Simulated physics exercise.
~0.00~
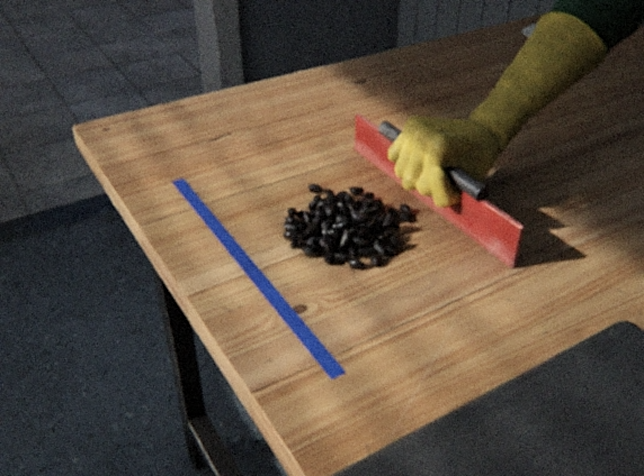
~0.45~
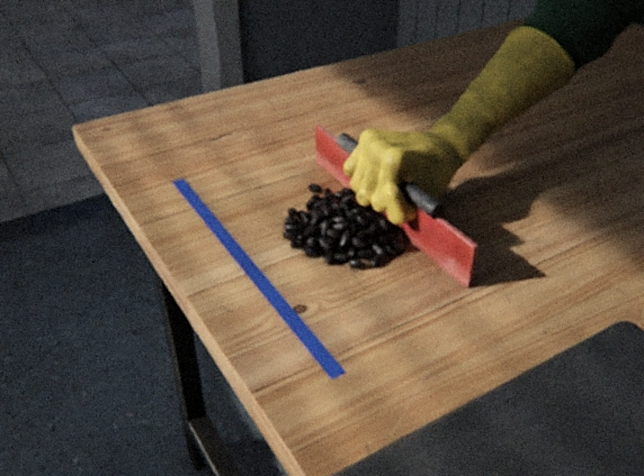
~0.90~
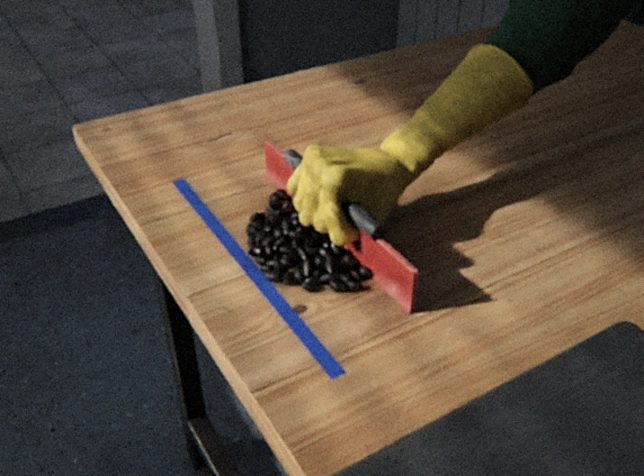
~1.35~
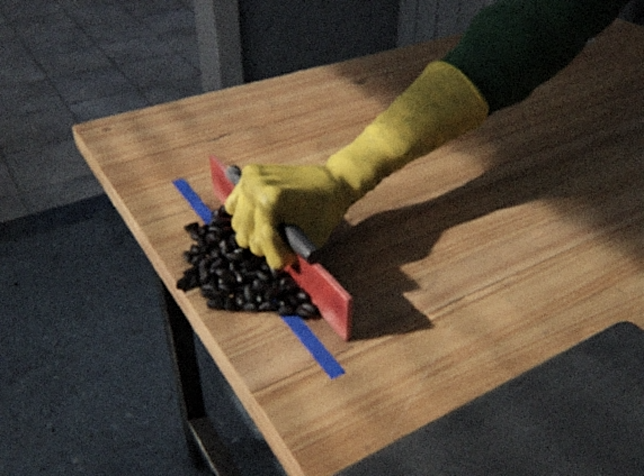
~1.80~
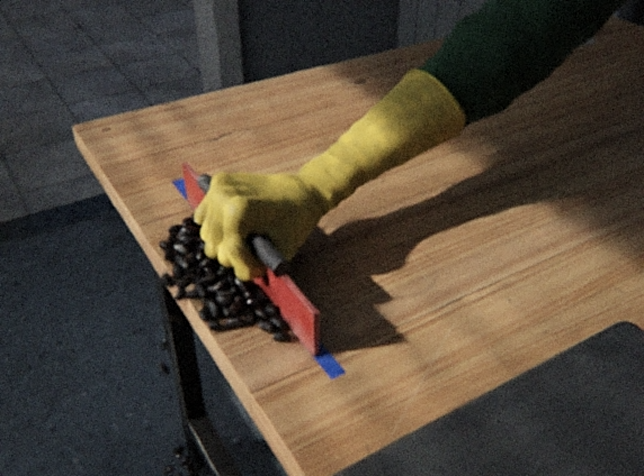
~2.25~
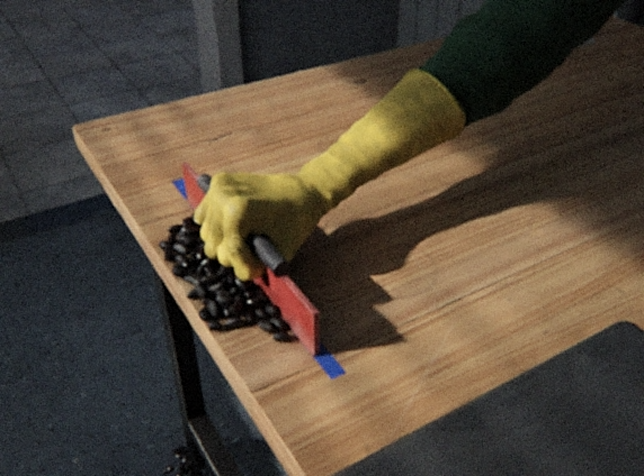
A hand in a yellow glove pushed a red scraper leftward across a wooden table, sweeping a heap of shiny black beans over a strip of blue tape, then stopped at the tape with some beans spilling off the table's edge and most still on top.
